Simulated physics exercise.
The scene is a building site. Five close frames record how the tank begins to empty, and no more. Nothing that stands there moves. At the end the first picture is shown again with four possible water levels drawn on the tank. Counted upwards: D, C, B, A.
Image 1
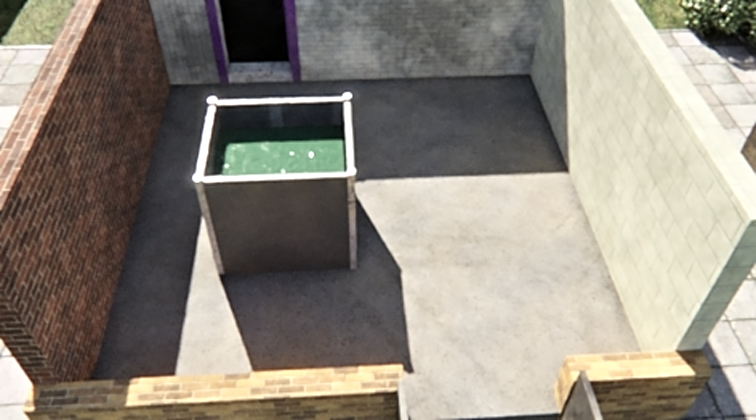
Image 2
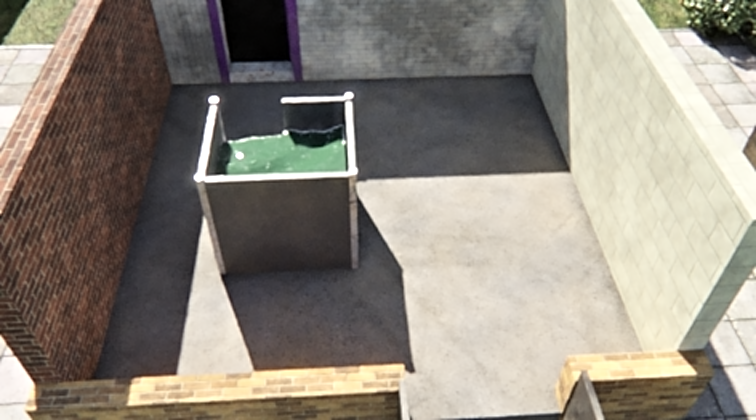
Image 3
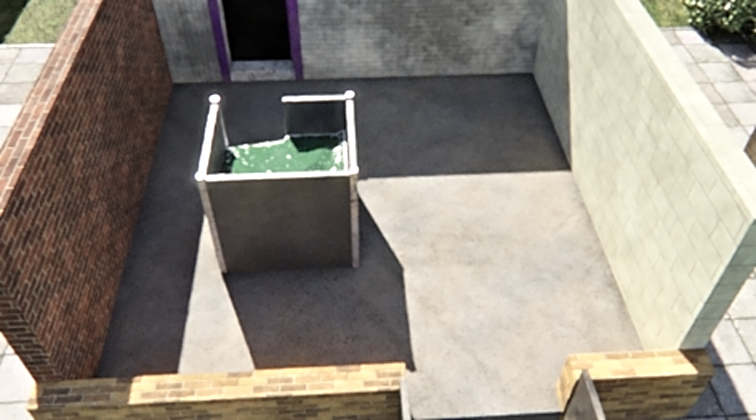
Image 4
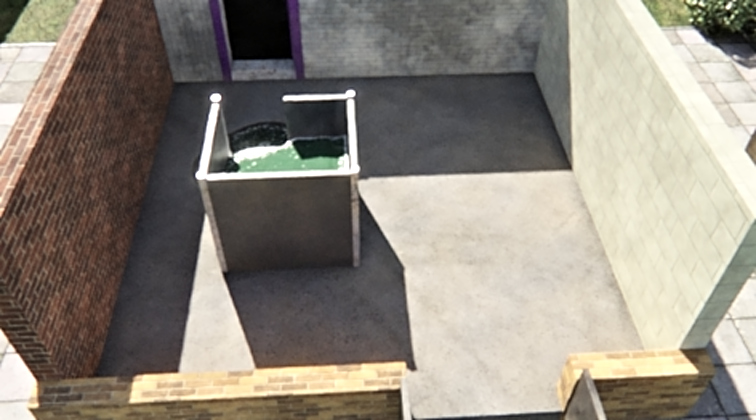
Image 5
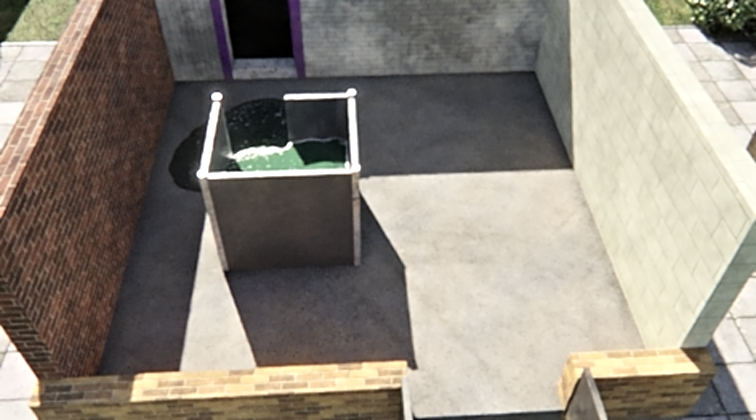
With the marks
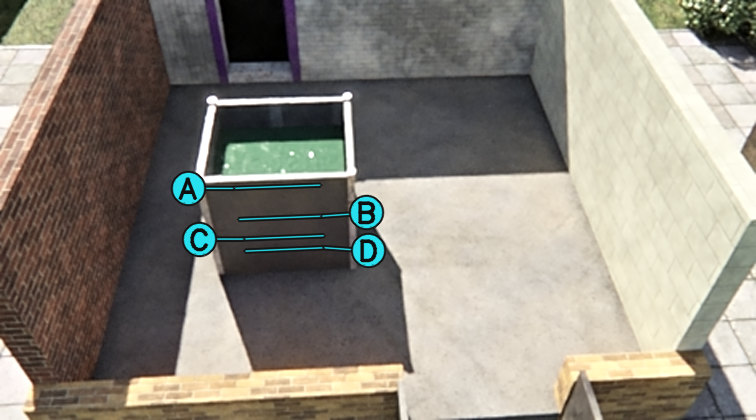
Square tank of green water in a walled yard losing part of its back side, water dropping inside and spreading leftward behind.
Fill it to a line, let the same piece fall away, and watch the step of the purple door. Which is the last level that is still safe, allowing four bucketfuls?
Go for C.
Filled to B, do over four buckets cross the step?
Yes, it does.
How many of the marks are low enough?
Two.
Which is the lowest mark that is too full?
That would be B.
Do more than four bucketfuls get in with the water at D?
No, not at all.
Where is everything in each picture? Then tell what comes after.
In the first frame, water in the tank at rest, its middle at (281, 160); foot of the purple doorway at (261, 82); open gate at (485, 357).
In the second frame, water covers 1 % of the ground, its front hidden from here.
In the third frame, water covers 3 % of the ground, its front hidden from here.
In the fourth frame, water covers 7 % of the ground, its front hidden from here.
In the fifth frame, front seen at (184, 160), 12 % of the ground wet.
On the marked copy, A at (276, 186); B at (280, 217); C at (283, 237); D at (285, 249); from the bottom up D, C, B, A.
If A is chosen, dozens of bucketfuls pour in.
If B is chosen, about 10 bucketfuls get in.
If C is chosen, a bucket or two gets in.
If D is chosen, nothing gets over.
